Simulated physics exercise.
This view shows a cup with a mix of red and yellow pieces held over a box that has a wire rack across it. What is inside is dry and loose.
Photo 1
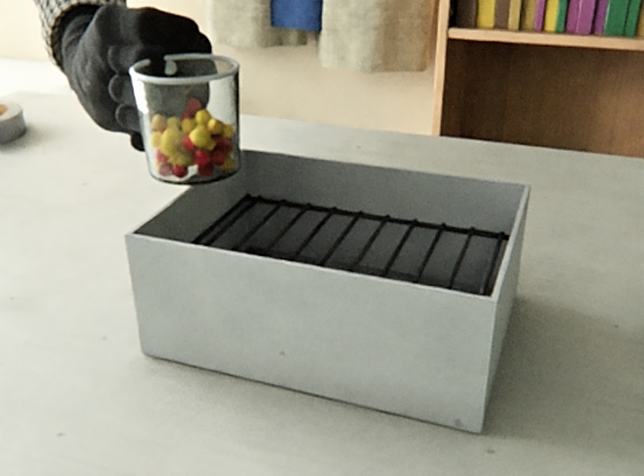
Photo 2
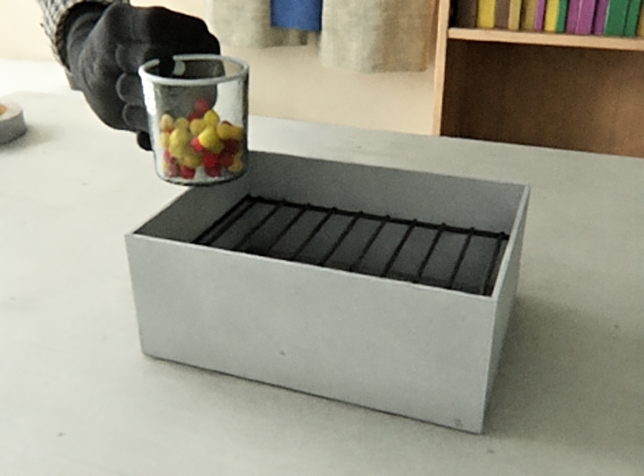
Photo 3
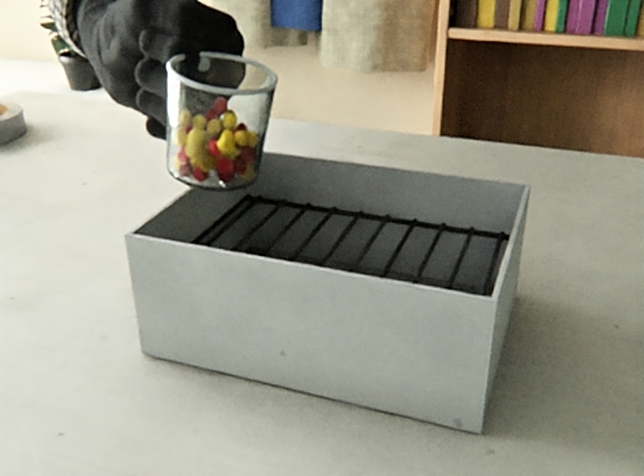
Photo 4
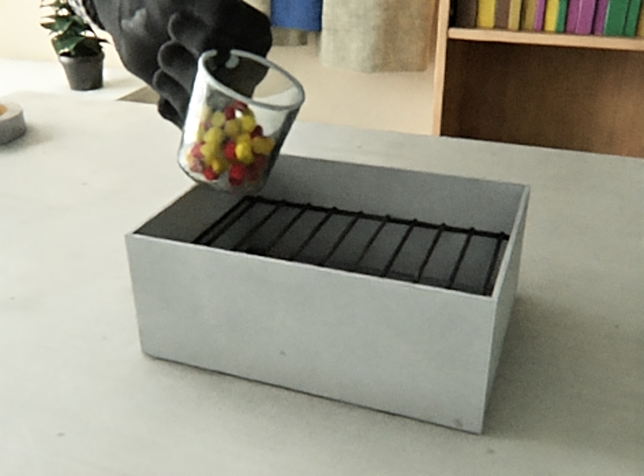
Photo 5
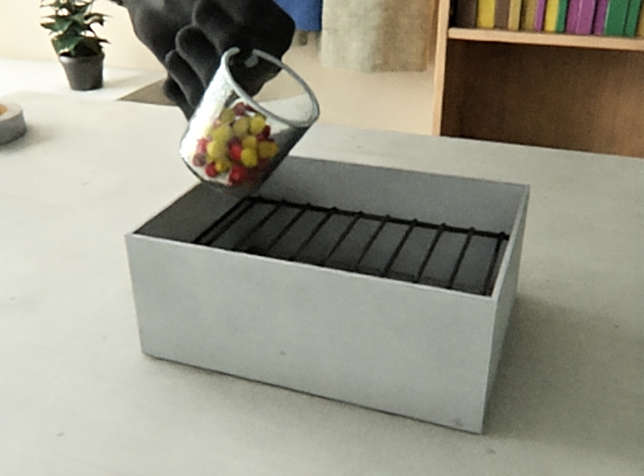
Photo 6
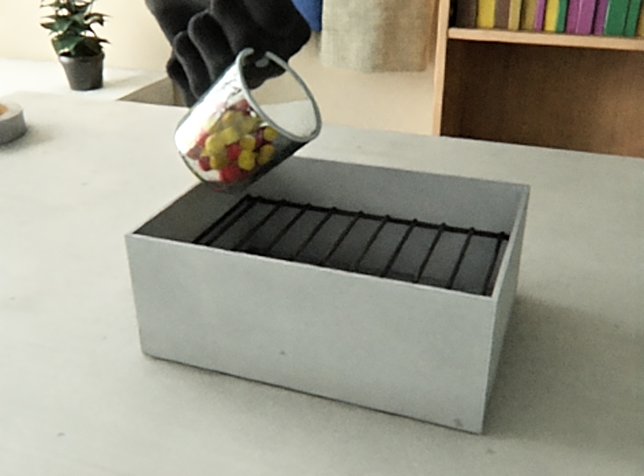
On a pale tabletop, a black-gloved hand holds a clear cup of small red and yellow pieces above a gray box with a dark wire rack, moves it to the right, and tilts it progressively with the pieces still inside.
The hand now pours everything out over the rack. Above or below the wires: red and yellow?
Outcome: Red not retained, yellow not retained.
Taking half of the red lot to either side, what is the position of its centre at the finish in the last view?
Centre at rest: Approx. (319, 302).
Then, 0.28 s on from there, red ones, the whole lot in the cup; yellow ones, the whole lot in the cup.
Then, 0.63 s on from there, red ones, the whole lot in the cup; yellow ones, the whole lot in the cup.
Then, 1.01 s on from there, red ones, the bulk in the cup, near a quarter on or over the wires; yellow ones, the bulk in the cup, near a quarter on or over the wires, only a few under the rack.
In the end, red ones, only a few on the wires, all but a few under the rack; yellow ones, the whole lot under the rack.
